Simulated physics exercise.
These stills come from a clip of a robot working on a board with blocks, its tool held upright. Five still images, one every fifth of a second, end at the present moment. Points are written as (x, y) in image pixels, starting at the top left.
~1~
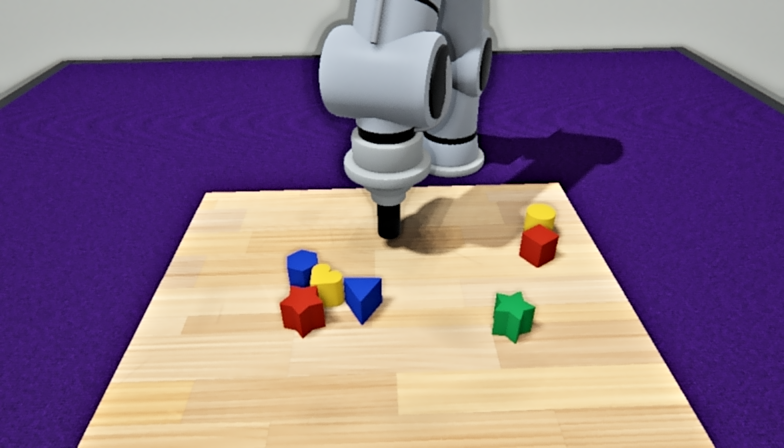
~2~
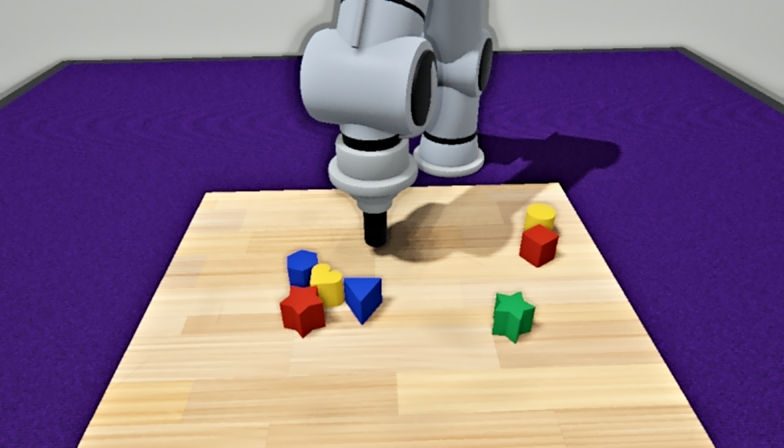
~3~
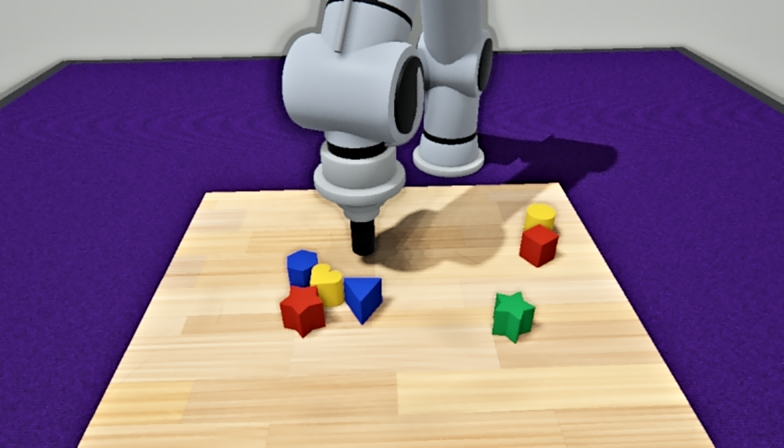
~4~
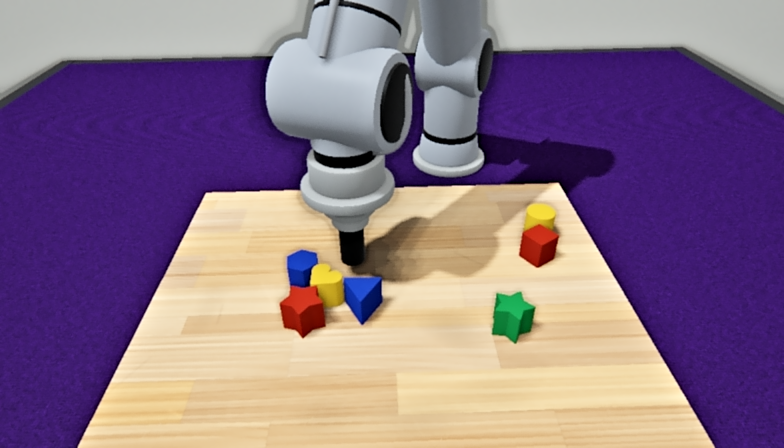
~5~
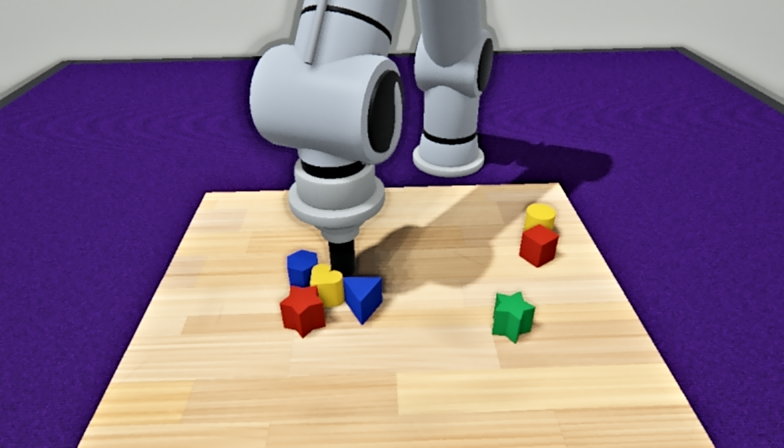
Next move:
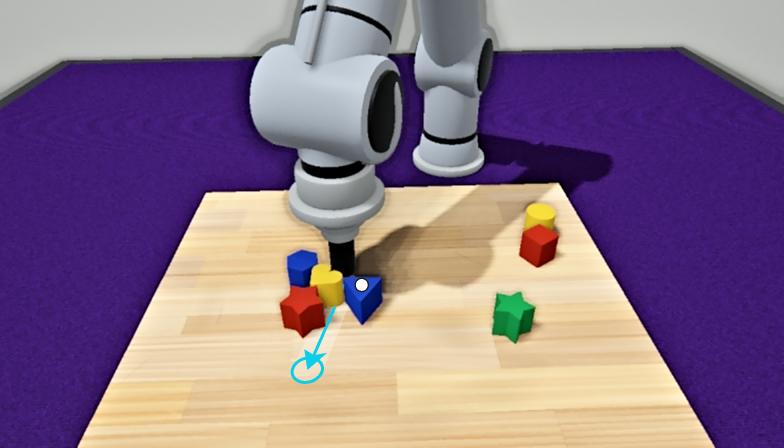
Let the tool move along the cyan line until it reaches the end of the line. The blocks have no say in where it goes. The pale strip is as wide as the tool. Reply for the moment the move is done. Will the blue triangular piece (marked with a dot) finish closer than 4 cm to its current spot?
That would be a yes.
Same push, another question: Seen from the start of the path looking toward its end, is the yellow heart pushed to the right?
Yes, I think so.
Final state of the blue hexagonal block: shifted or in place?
Well, the blue hexagonal block holds its place.
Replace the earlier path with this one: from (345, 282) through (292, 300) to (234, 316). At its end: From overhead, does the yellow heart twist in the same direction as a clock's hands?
Final answer: No.
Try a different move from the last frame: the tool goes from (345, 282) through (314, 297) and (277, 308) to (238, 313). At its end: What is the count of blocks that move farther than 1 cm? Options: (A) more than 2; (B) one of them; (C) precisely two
It's A.
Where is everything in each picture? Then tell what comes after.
In the first frame, lower end of the tool (389, 234), tops of blocks, red star-shaped block (302, 298), blue hexagonal block (302, 259), yellow heart (325, 274), blue triangular piece (362, 285).
In the second frame, tool (376, 242), blocks as before.
In the third frame, tool (364, 250), blocks as before.
In the fourth frame, tool (353, 260), blocks as before.
In the fifth frame, tool (344, 271), red star-shaped block (302, 298), blue hexagonal block (302, 259), yellow heart (325, 274), blue triangular piece (362, 285).
The drawn path runs from (345, 282) directly to (307, 370); the dot is on the blue triangular piece.
The first path, step by step. One third of the way, tool (333, 297); red star-shaped block (289, 312), turned 25° clockwise; yellow heart (308, 292), turned 20° clockwise; blue triangular piece (362, 290), turned 35° anticlockwise.
Two thirds of the way, tool (321, 325); red star-shaped block (273, 323), turned 45° clockwise; yellow heart (295, 303), turned 65° clockwise; blue triangular piece (363, 291), turned 55° anticlockwise.
At the end, tool (305, 359); red star-shaped block (273, 323), turned 45° clockwise; blue hexagonal block not moved; yellow heart (295, 303), turned 65° clockwise; blue triangular piece (363, 291), turned 55° anticlockwise.
